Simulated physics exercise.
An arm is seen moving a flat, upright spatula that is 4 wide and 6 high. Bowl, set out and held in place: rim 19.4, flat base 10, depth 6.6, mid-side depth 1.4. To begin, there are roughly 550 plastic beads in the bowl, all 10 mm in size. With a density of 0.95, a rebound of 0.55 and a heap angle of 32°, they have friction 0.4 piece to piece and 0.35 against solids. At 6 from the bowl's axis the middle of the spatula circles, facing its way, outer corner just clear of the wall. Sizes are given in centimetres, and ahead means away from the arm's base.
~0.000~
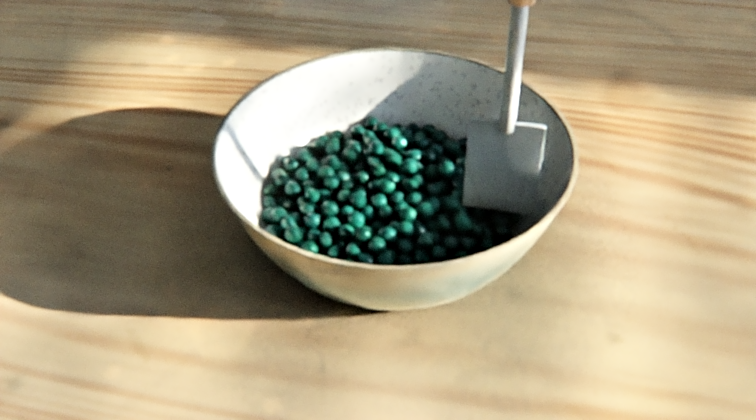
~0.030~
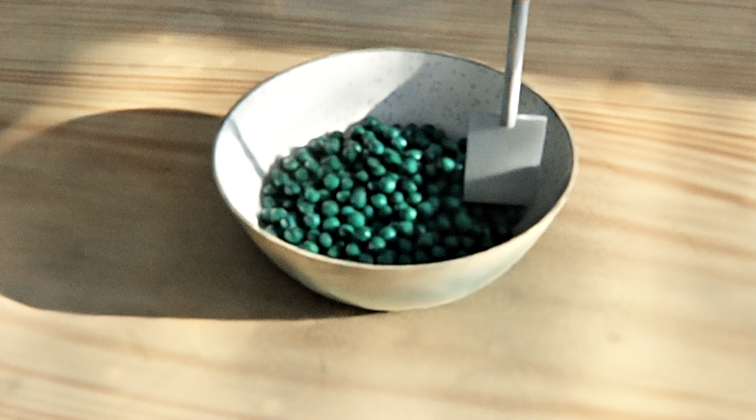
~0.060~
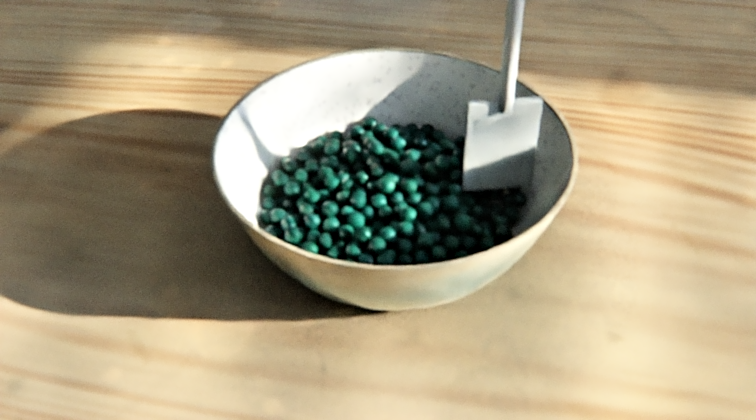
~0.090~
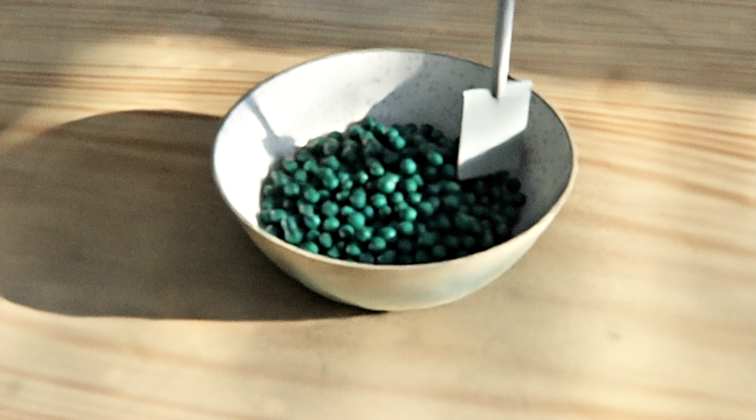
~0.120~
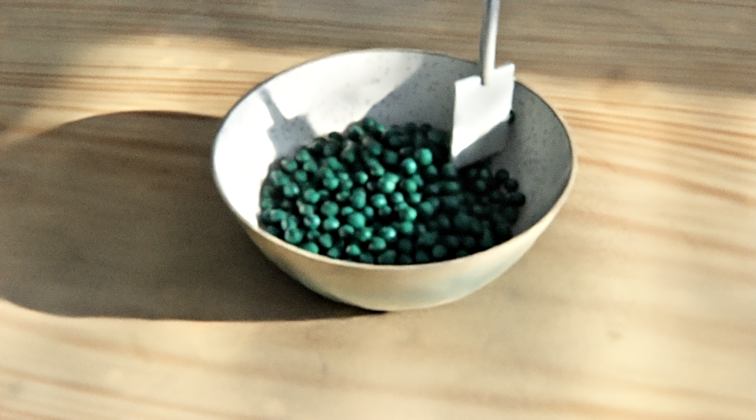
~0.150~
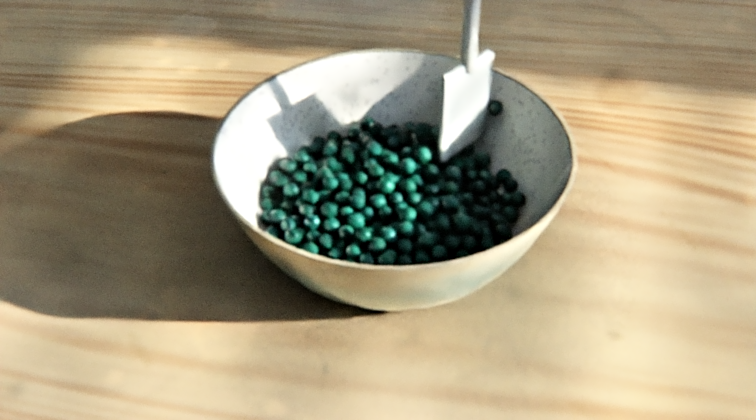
A flat metal spatula starts upright at the right side of a pale bowl partly filled with dark green beads on a wooden table. It sweeps along the inner wall toward the back, turning as it goes, until its blade appears narrower near the back right, with the beads still heaped in the bowl.
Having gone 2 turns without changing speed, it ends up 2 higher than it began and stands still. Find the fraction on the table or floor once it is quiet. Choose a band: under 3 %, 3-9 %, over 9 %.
Band: Under 3 %.
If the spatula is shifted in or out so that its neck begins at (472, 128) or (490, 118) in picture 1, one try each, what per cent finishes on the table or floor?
I'd guess some 0 and 0 percent.
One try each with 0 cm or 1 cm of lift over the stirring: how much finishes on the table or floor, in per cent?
Close to 5 percent and close to 0 percent.
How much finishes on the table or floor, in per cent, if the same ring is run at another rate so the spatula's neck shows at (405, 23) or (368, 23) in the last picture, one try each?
About 5 per cent, then about 5 per cent.
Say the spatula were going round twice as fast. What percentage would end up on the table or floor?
Roughly 5 per cent.
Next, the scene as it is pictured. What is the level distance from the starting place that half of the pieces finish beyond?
About 0 centimetres.
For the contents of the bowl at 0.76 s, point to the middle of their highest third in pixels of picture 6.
About pixel (400, 218).
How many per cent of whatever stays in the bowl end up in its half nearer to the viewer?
Some 50 per cent.
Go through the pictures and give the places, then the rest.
In the first picture, spatula neck at (510, 98), 0° round; upper third of the load around (390, 195), from x 270 to 520, top at y 125; 553 in the bowl.
In the second picture, spatula neck at (510, 92), 5° round; upper third of the load around (391, 193), from x 270 to 520, top at y 125.
In the third picture, spatula neck at (508, 77), 17° round; upper third of the load around (391, 189), from x 270 to 520, top at y 125.
In the fourth picture, spatula neck at (500, 63), 30° round; upper third of the load around (390, 190), from x 270 to 520, top at y 125.
In the fifth picture, spatula neck at (487, 51), 43° round; upper third of the load around (391, 189), from x 270 to 520, top at y 115.
In the sixth picture, spatula neck at (469, 40), 56° round; upper third of the load around (393, 189), from x 270 to 520, top at y 105; 553 in the bowl.
By 0.76 s, 318° round, highest piece 7 above the table; 553 in the bowl.
By 1.36 s, 220° round, highest piece 4 above the table; 553 in the bowl.
By 1.87 s, 0° round, highest piece 4 above the table; 553 in the bowl.
By 2.57 s, 0° round, highest piece 4 above the table; 553 in the bowl.
Final count, 553 in the bowl. That is 0 % on the table or floor.
